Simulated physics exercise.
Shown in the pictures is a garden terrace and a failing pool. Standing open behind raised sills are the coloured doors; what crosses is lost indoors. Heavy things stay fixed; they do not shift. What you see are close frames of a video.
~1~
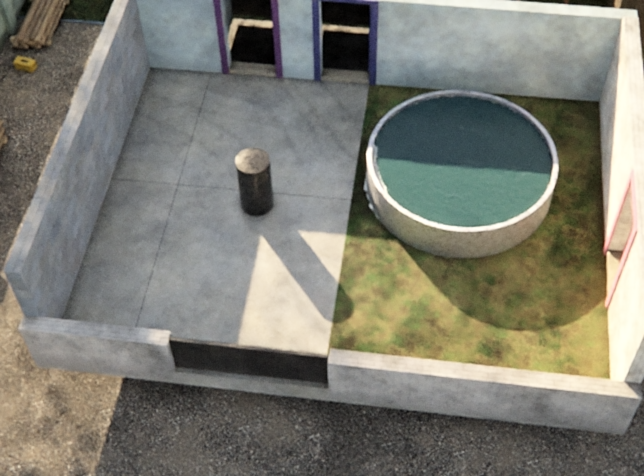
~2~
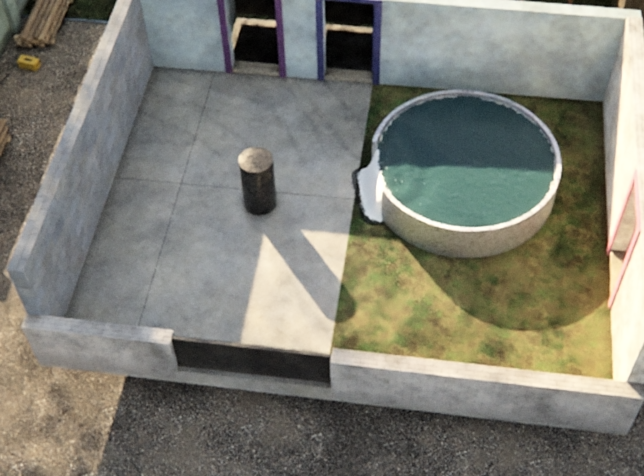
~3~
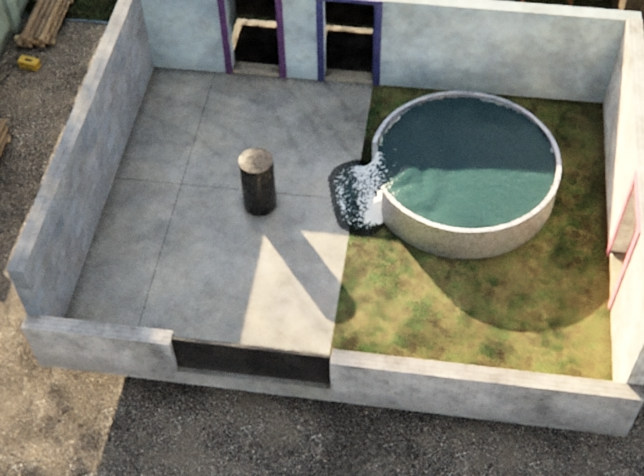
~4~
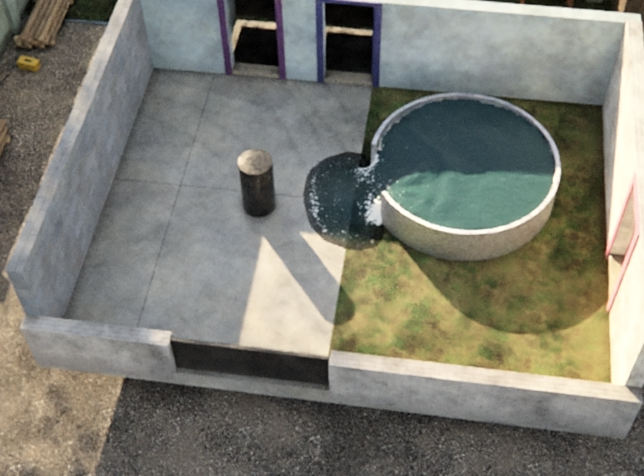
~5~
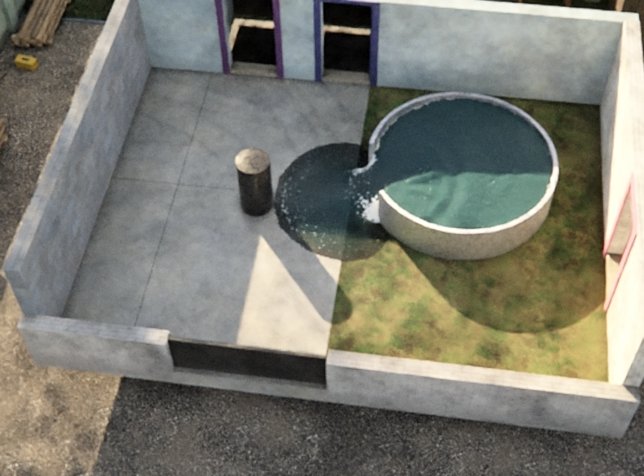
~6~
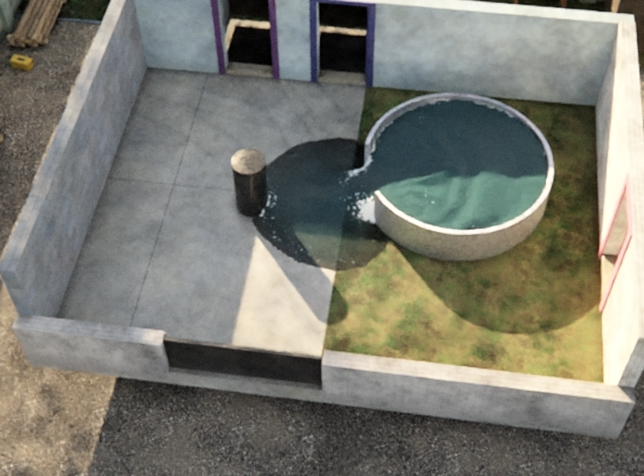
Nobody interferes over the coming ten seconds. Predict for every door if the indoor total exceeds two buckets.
I expect the blue door to stop at two buckets or less. I expect the pink door to stop at two buckets or less. I expect the purple door to go past two buckets.
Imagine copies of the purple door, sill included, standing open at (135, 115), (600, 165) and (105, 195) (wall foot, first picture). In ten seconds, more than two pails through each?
Result per door, in the listed order - above the line, below the line, above the line.
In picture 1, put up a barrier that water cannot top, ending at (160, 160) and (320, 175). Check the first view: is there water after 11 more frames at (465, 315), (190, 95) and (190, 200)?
Reading them off in sequence: Spared, spared, swamped.
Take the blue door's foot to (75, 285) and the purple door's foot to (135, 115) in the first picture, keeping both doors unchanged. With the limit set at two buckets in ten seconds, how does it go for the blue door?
Looking at it, the blue one rises beyond that level.
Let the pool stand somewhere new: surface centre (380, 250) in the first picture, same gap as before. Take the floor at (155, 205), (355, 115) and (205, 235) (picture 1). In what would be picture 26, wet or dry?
So, in the order given, I'd say soaked through, unaffected, soaked through.
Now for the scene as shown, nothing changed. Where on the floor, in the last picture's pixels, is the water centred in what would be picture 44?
That comes out near (302, 200).
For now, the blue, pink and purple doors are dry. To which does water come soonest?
Answer: The door marked purple.
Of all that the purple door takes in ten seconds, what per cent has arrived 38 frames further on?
Estimate: Roughly 5 %.
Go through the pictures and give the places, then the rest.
The first frame shows the round tank at (462, 160) is whole and still.
In the second frame, the front is at (381, 221), out from the gap at (375, 186).
In the third frame, the front is at (357, 231), out from the gap at (375, 187).
In the fourth frame, the front is at (326, 235), out from the gap at (374, 189).
In the fifth frame, water pours out at (372, 188) and has run to (280, 213).
In the sixth frame, water pours out at (368, 188) and has run to (257, 217).
A moment on, water covers 25 % of the floor; the blue door not reached, the pink door not reached, the purple door not reached.
Next, water covers 50 % of the floor; the blue door not reached, the pink door not reached, the purple door not reached.
Then, water covers 55 % of the floor; the blue door not reached, the pink door not reached, the purple door wet at the sill, nothing in.
Later, water covers 65 % of the floor; the blue door wet at the sill, nothing in, the pink door not reached, the purple door under two buckets in.
In the end, water covers 80 % of the floor; the blue door under two buckets in, the pink door not reached, the purple door over two buckets in.
